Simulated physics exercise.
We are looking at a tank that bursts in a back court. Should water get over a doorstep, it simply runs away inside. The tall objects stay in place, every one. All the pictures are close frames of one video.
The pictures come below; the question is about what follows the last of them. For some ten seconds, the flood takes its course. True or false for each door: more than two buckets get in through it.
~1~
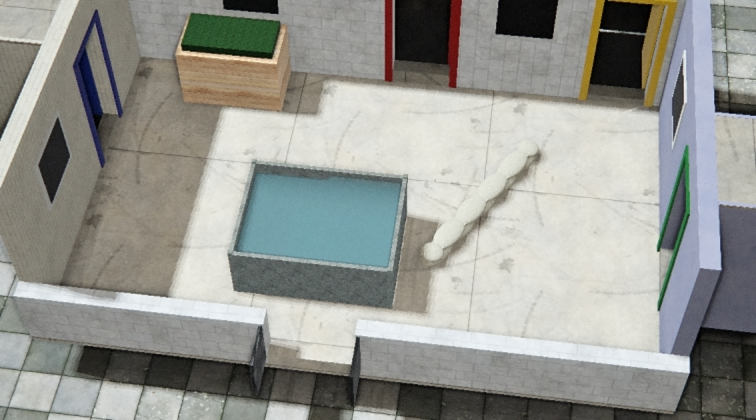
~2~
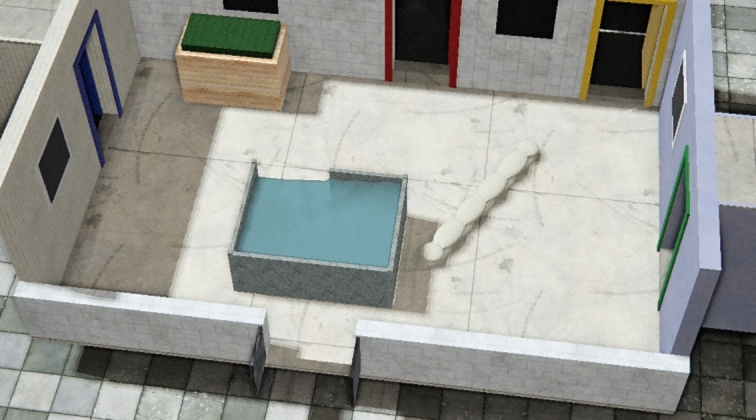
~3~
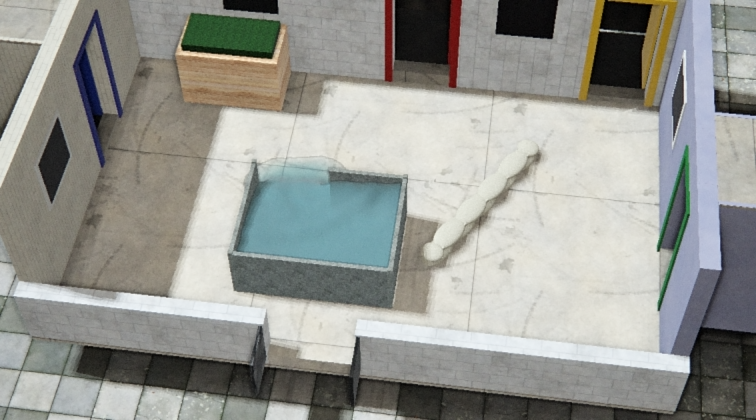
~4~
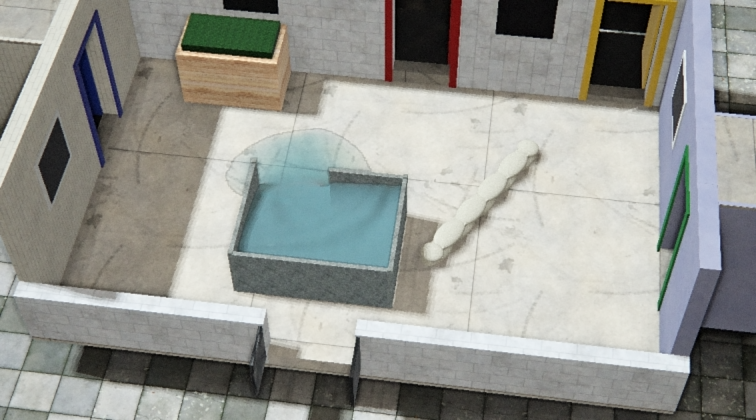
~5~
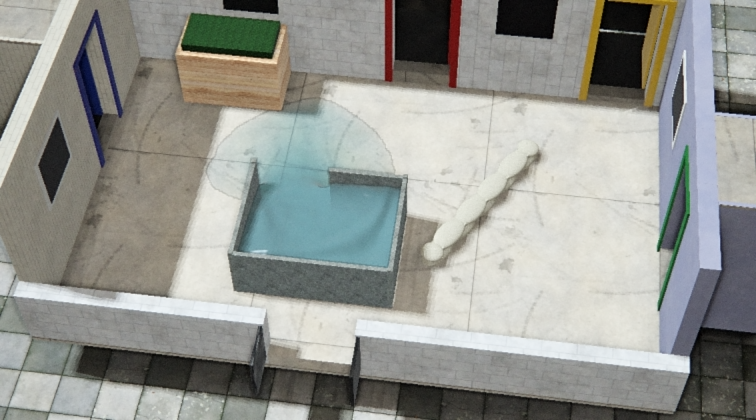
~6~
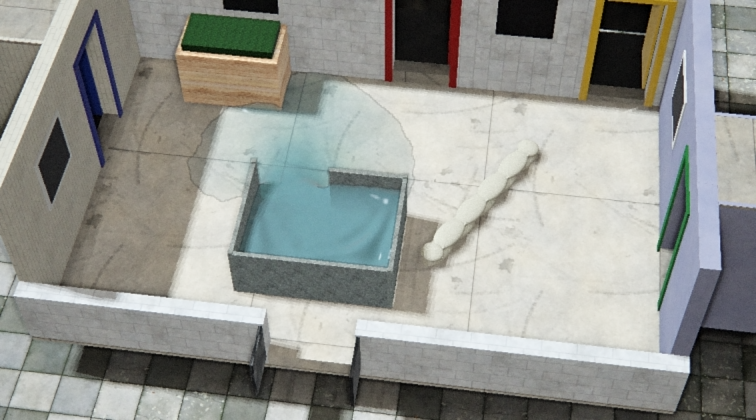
The blue door: True; the red door: False; the yellow door: True; the green door: False.
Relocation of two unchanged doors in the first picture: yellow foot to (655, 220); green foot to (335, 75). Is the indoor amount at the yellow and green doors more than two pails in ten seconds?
Result - yellow keeps within bounds, green runs over the limit.
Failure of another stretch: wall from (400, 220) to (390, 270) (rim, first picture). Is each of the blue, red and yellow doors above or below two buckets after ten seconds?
So, taking them in turn: Blue door doesn't reach it, red door doesn't reach it, yellow door tops the limit.
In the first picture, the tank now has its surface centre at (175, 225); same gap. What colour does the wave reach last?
The green door.
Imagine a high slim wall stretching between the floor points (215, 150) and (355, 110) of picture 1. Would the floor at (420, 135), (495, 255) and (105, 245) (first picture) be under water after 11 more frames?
Results in order: Swamped / bone-dry / swamped.
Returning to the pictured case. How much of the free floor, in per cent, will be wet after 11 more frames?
About 25 in a hundred.
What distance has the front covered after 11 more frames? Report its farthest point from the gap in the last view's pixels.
I'd put it around (577, 104).
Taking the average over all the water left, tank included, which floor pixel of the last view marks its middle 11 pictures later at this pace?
Roughly (309, 182) in the last picture.
A moment on, water covers 20 % of the floor; the blue door not reached, the red door wet at the sill, nothing in, the yellow door not reached, the green door not reached.
Next, water covers 25 % of the floor; the blue door under two buckets in, the red door wet at the sill, nothing in, the yellow door not reached, the green door not reached.
Then, water covers 45 % of the floor; the blue door far over two buckets in, the red door wet at the sill, nothing in, the yellow door wet at the sill, nothing in, the green door not reached.
Later, water covers 80 % of the floor; the blue door far over two buckets in, the red door wet at the sill, nothing in, the yellow door over two buckets in, the green door wet at the sill, nothing in.
In the end, water covers 95 % of the floor; the blue door far over two buckets in, the red door wet at the sill, nothing in, the yellow door over two buckets in, the green door wet at the sill, nothing in.
